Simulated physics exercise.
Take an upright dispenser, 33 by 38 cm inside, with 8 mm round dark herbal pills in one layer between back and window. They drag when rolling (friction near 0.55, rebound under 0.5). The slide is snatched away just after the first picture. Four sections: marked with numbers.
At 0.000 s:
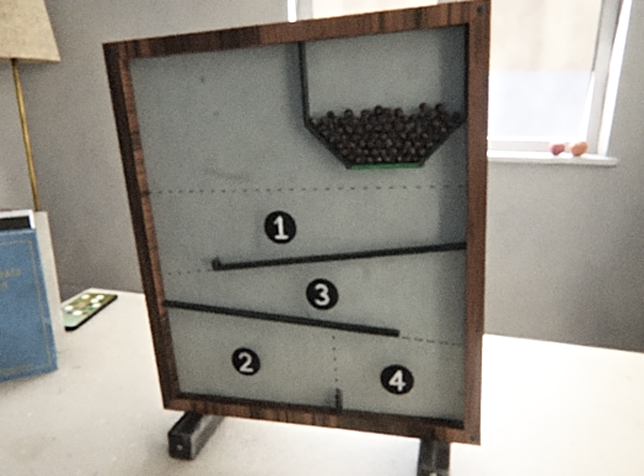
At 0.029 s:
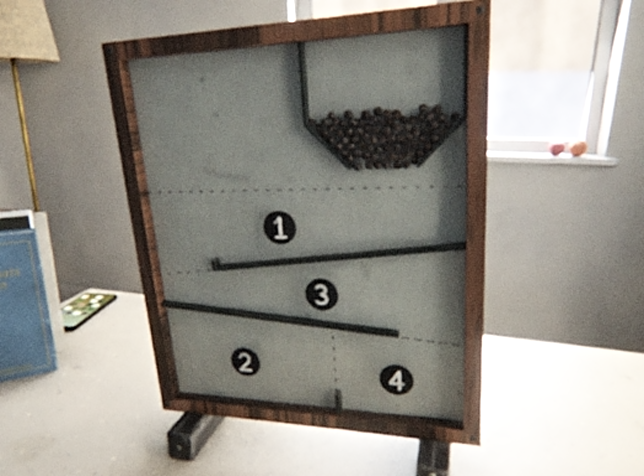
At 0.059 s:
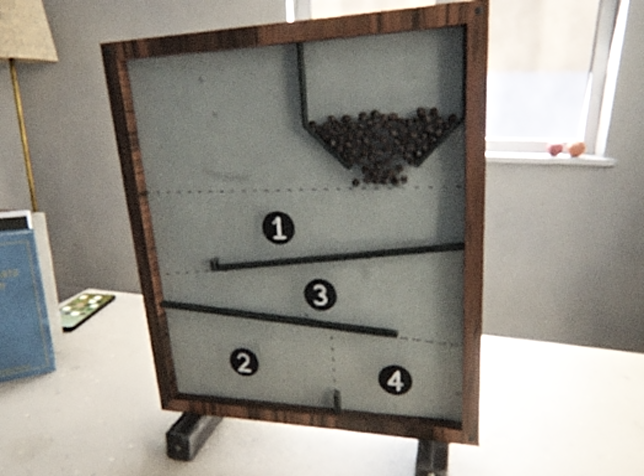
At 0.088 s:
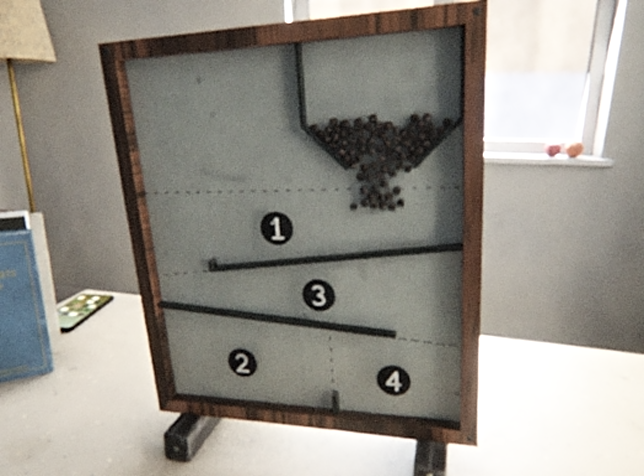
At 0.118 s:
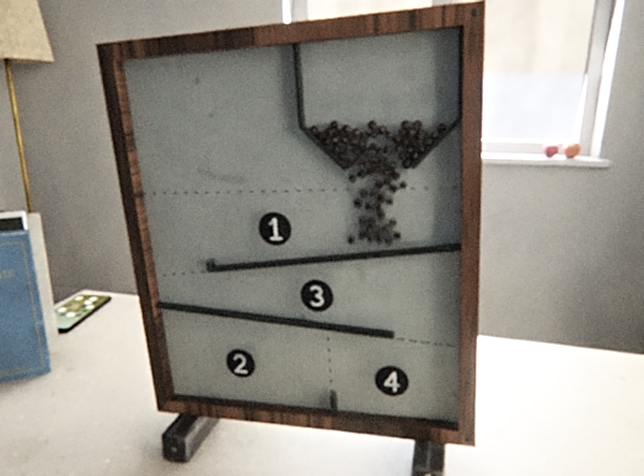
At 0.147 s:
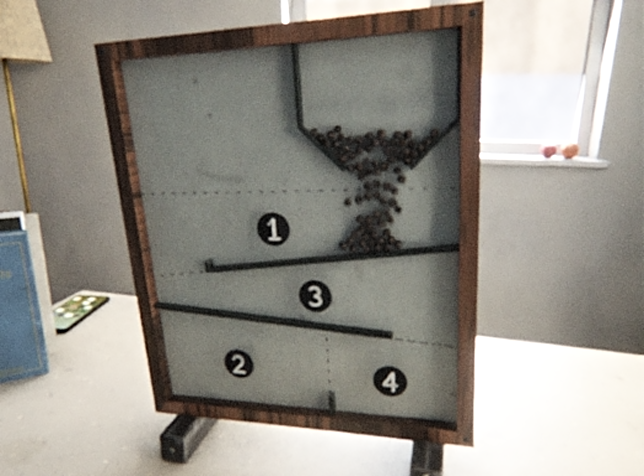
On a tabletop by a window, small dark balls pouring from a hopper in a wood-framed panel, heaping on the upper sloping ledge.
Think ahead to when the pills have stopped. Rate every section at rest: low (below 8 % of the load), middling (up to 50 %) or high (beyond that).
Section 1: High, section 2: Low, section 3: Low, section 4: Low.
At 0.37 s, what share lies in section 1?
It works out at roughly 100 per cent.
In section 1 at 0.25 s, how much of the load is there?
Around 80 percent of the load.
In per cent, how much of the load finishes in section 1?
Around 100 percent.
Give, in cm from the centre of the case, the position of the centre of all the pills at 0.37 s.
Right about 6 cm, up about 1 cm.
After 0.25 s, the pills' middle is 8 cm right of and 3 cm above the centre; no. 1, 80 %.
After 0.37 s, the pills' middle is 6 cm right of and 1 cm above the centre; no. 1, 100 %.
After 0.60 s, the pills' middle is 5 cm right of and level with the centre; no. 1, 100 %.
At rest by 1.6 s, no. 1, 100 %, no. 2, 0 %, no. 3, 0 %, no. 4, 0 %.
